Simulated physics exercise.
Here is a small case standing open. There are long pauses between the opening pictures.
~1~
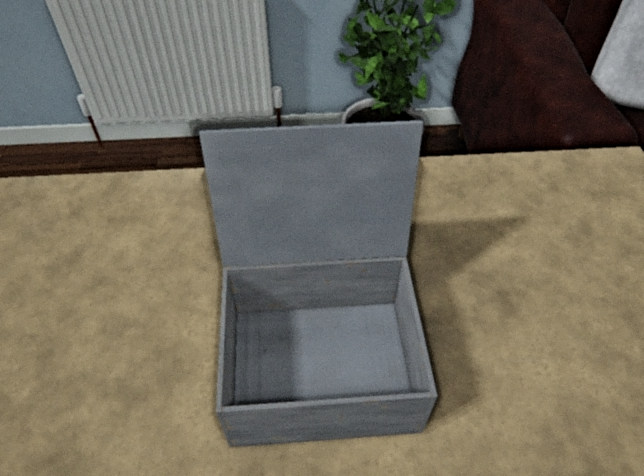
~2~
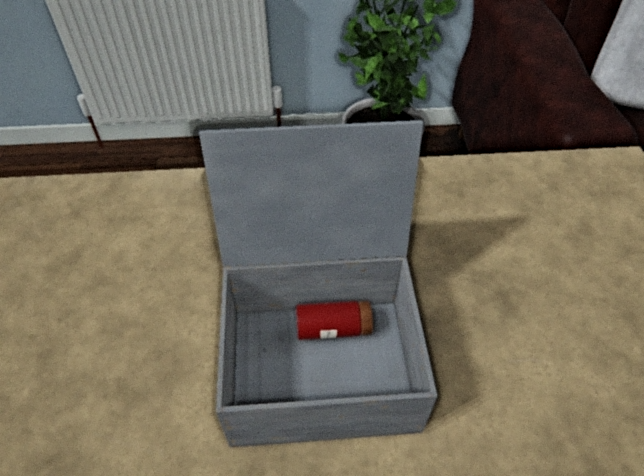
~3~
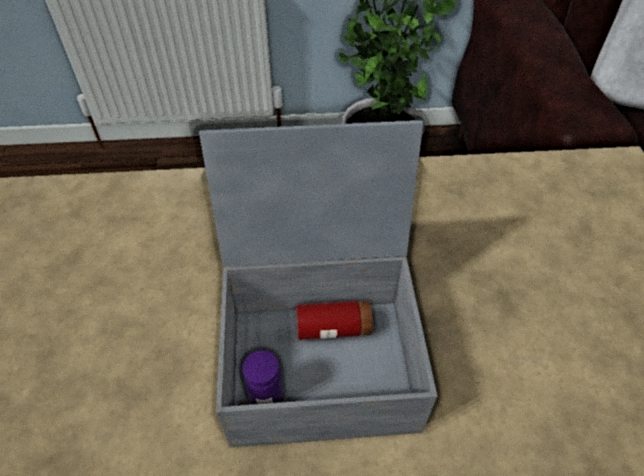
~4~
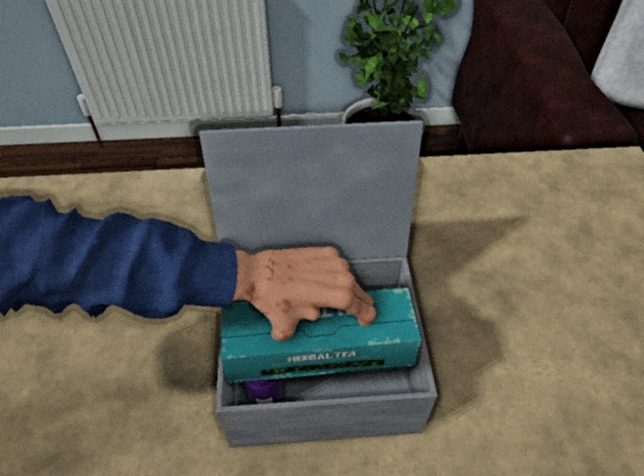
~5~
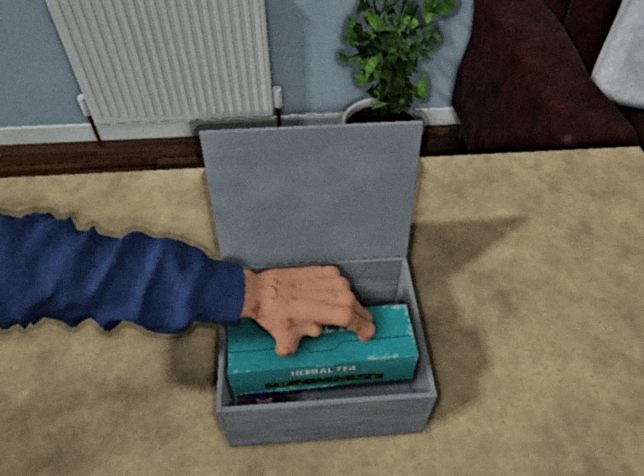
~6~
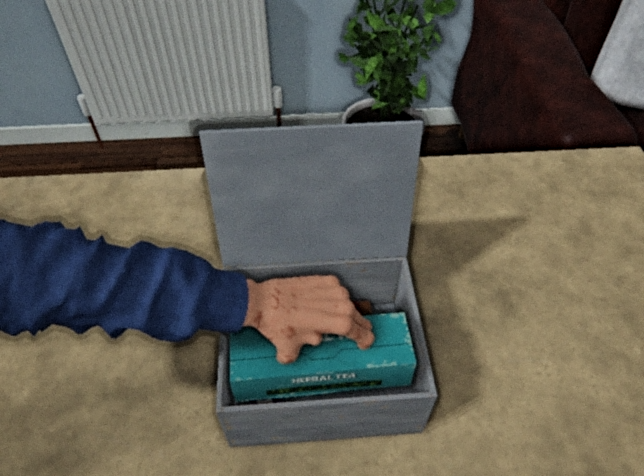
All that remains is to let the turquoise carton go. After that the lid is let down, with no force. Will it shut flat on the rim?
As it turns out, it is held up.
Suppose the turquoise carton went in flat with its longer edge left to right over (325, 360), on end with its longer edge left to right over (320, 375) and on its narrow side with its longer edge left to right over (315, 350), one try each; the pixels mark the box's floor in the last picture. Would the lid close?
First try: It sits on the rim; second try: It is held up; third try: It shuts flat.
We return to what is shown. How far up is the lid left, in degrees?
About 20°.
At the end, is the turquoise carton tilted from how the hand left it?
It ends up tilted.
Then, 1.00 s past the last view, lid starting down; turquoise carton rocked 39° from its first pose near (321, 357); purple shaker rocked 7° from its first pose.
Then, 1.70 s past the last view, lid 49° above the rim; turquoise carton rocked 39° from its first pose near (318, 357); purple shaker rocked 8° from its first pose.
Then, 2.60 s past the last view, lid 23° above the rim; turquoise carton rocked 34° from its first pose near (331, 368); purple shaker rocked 19° from its first pose.
Finally, lid 22° above the rim; moved from the start, turquoise carton; left askew, purple shaker; red shaker still in place. Final places as the last picture's camera would see them, turquoise carton near (334, 369).
